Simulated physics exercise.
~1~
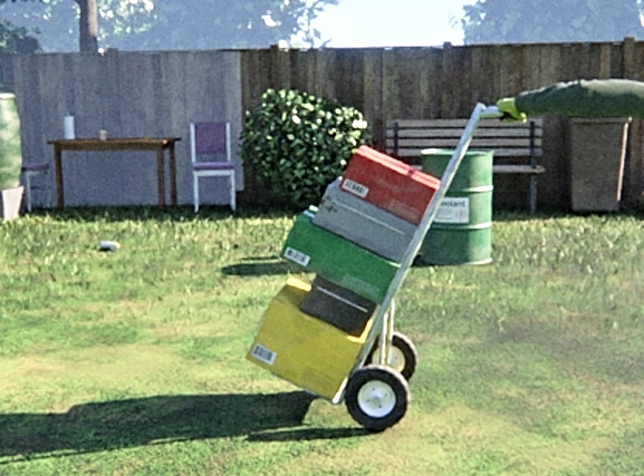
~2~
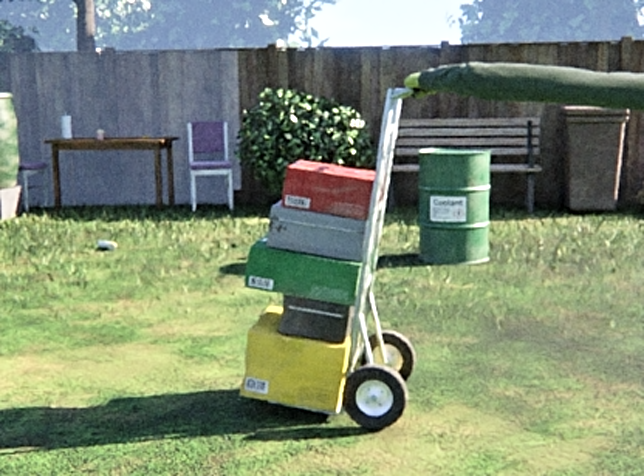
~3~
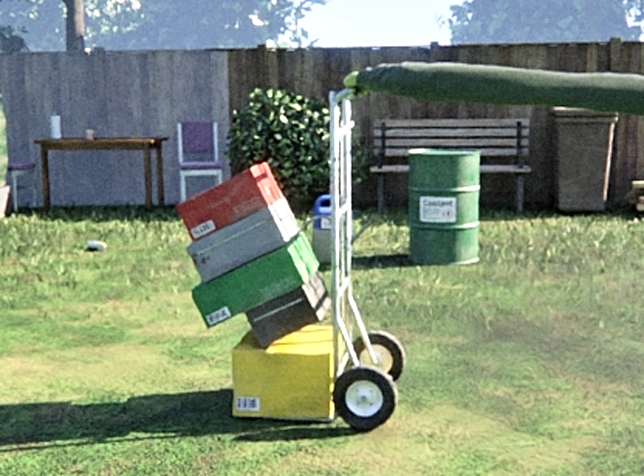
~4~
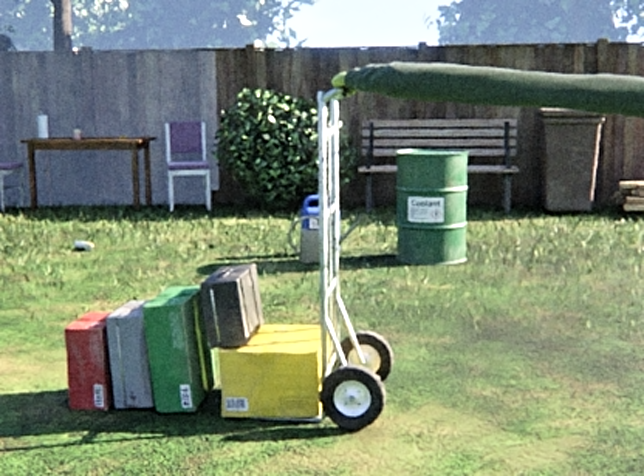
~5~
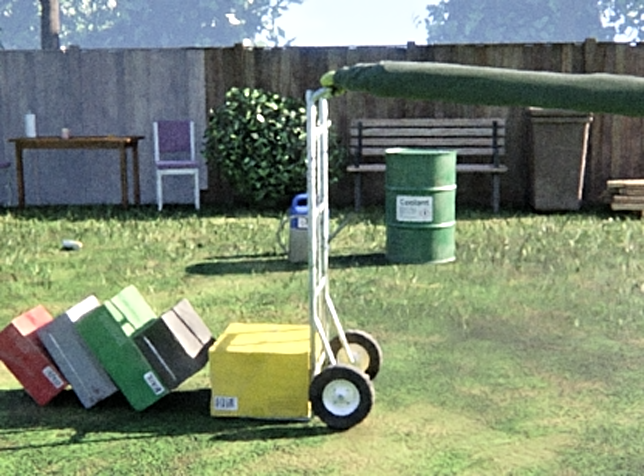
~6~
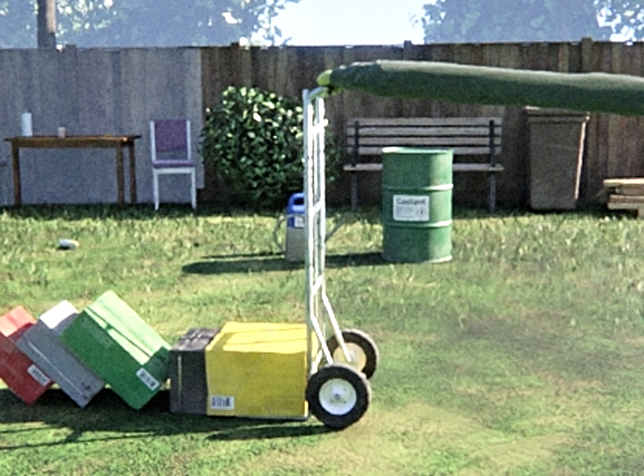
A hand truck swings upright and its upper four boxes topple left onto the grass.
